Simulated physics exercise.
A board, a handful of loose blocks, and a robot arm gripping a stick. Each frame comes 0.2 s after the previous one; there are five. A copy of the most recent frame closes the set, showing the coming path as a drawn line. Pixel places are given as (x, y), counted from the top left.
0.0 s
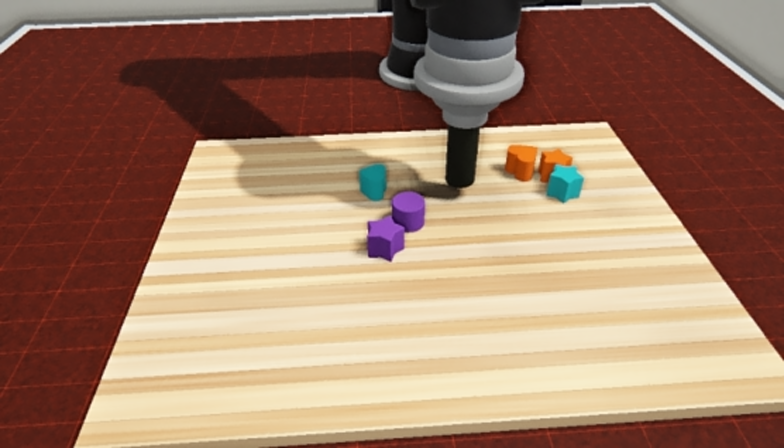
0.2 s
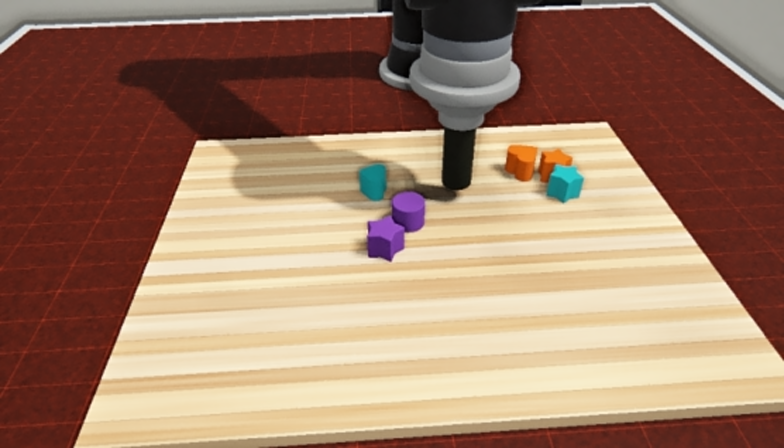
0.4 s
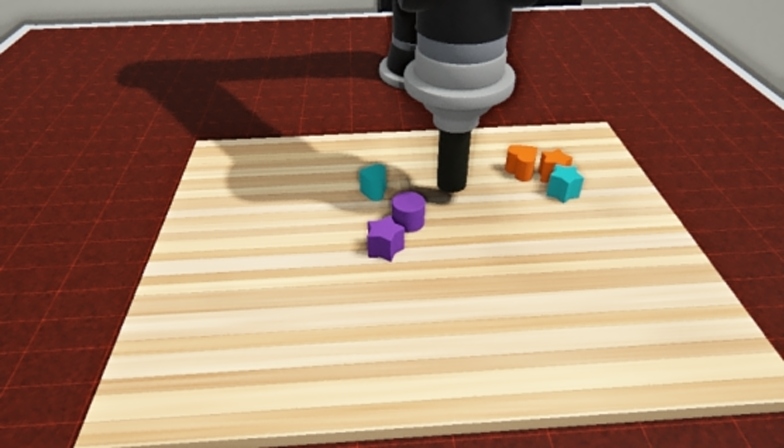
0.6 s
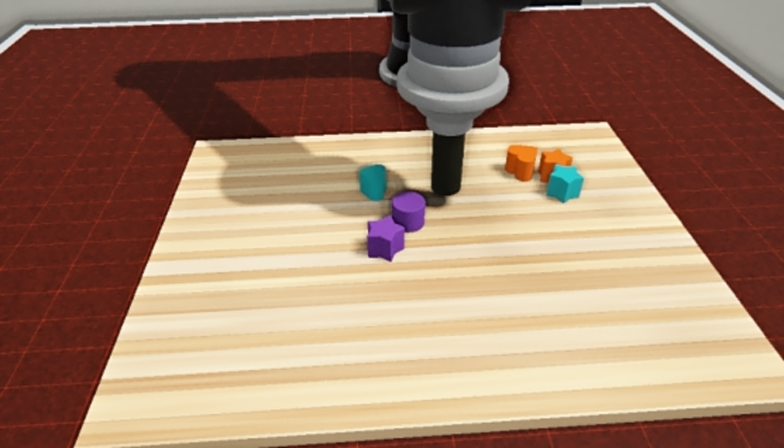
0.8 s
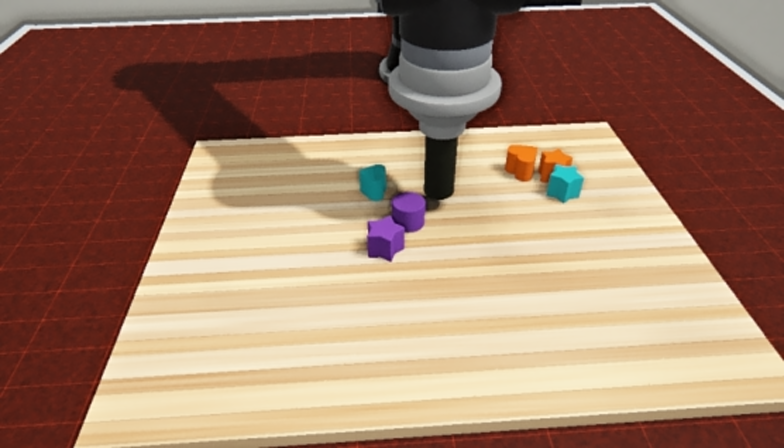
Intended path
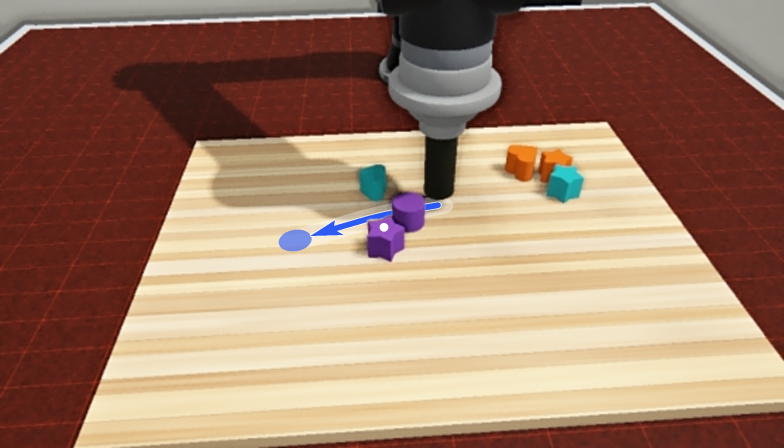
A robot arm moves its black stick slightly left near the still purple blocks.
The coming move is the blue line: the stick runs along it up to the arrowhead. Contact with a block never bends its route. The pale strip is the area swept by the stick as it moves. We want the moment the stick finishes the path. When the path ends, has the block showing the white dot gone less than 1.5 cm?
No, I don't think so.
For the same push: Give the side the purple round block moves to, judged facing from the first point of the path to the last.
Picture yourself facing from the start of the path to its end: The purple round block moves off to your left.
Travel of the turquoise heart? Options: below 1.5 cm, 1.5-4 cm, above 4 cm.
The answer is under 1.5 cm.
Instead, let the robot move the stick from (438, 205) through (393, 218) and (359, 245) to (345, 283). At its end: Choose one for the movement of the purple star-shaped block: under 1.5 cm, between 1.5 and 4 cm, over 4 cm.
Travel: Beyond 4 cm.
Path on the board, from (438, 205) through (391, 213) and (344, 226) to (295, 240); the dot is on the purple star-shaped block.
What follows on the original path. One third of the way, stick at (390, 200); purple star-shaped block at (378, 237), turned 10° anticlockwise; purple round block at (381, 212).
Two thirds of the way, stick at (341, 212); purple star-shaped block at (379, 240); purple round block at (365, 221).
At the end, stick at (293, 226); turquoise heart in place; purple star-shaped block at (379, 240); purple round block at (365, 221).
